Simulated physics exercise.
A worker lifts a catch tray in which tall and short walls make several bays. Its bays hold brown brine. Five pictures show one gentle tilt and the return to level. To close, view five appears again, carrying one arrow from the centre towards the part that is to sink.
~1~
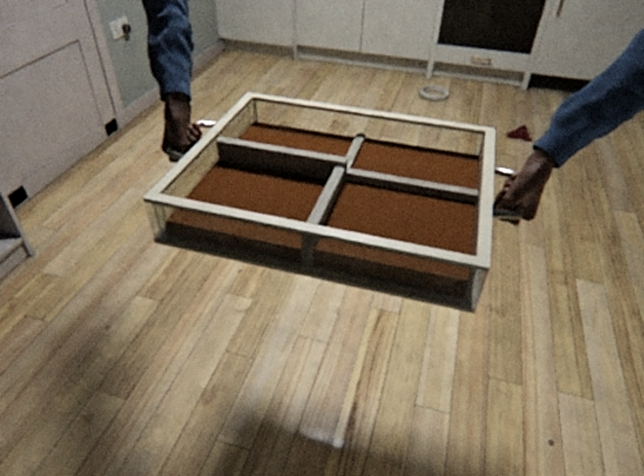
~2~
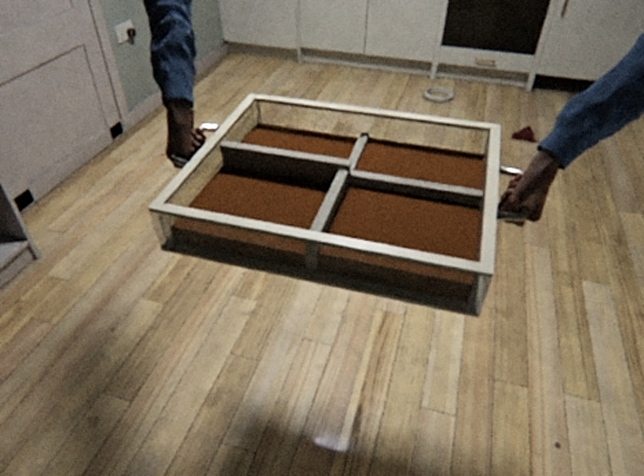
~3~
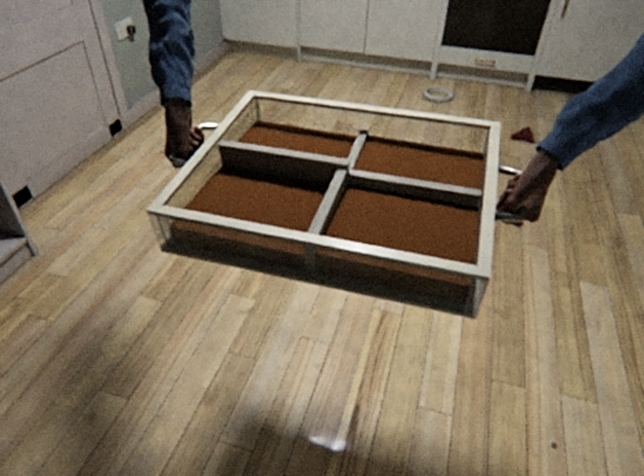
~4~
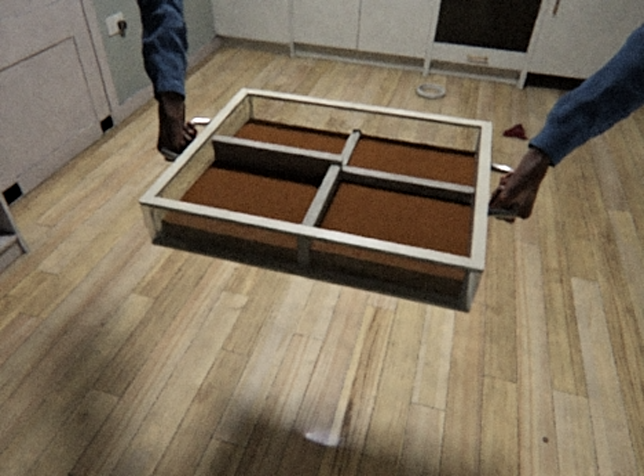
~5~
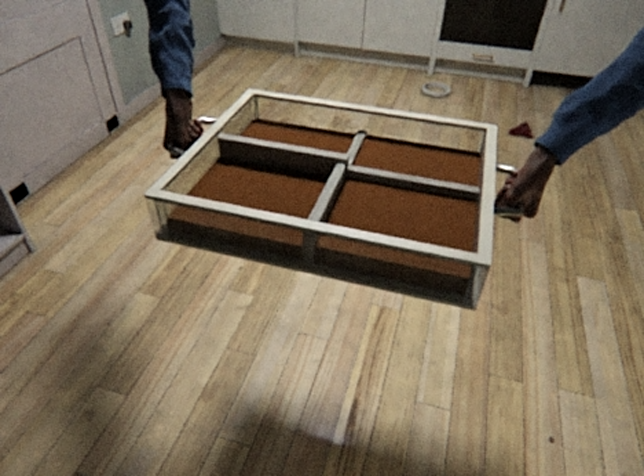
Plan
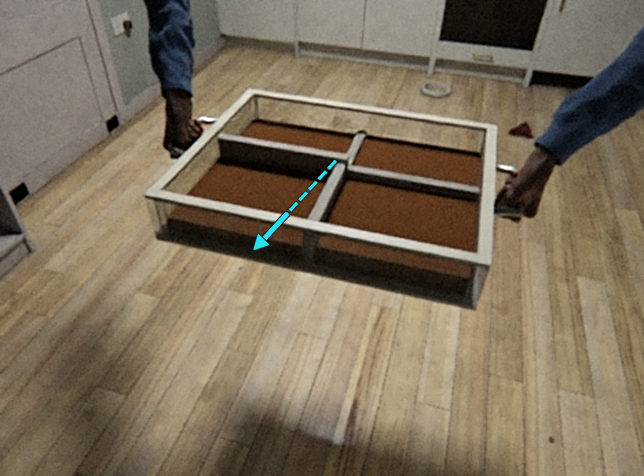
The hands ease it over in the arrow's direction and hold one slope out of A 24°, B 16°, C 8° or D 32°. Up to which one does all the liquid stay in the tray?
Go for B.
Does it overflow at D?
Yes.
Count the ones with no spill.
Two of the four.
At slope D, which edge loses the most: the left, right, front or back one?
The front rim.
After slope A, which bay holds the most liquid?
The front left bay.
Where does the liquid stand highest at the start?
The front right bay.
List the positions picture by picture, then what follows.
In the first frame, the tray is level; deepest in the front right bay, at (397, 222), shallowest in the back left.
In the second frame, tipped about 2° down to the front; no wall is crossed.
In the third frame, tipped about 4° down to the front; no wall is crossed.
In the fourth frame, tipped about 2° down to the front; no wall is crossed.
In the fifth frame, the tray is level; deepest in the front right bay, at (398, 220), shallowest in the back left.
The arrow ends at (257, 246).
If A is chosen, about 10 % goes over the rim.
If B is chosen, nothing spills; the front right bay holds the most.
If C is chosen, nothing spills; the front right bay holds the most.
If D is chosen, about 43 % goes over the rim.
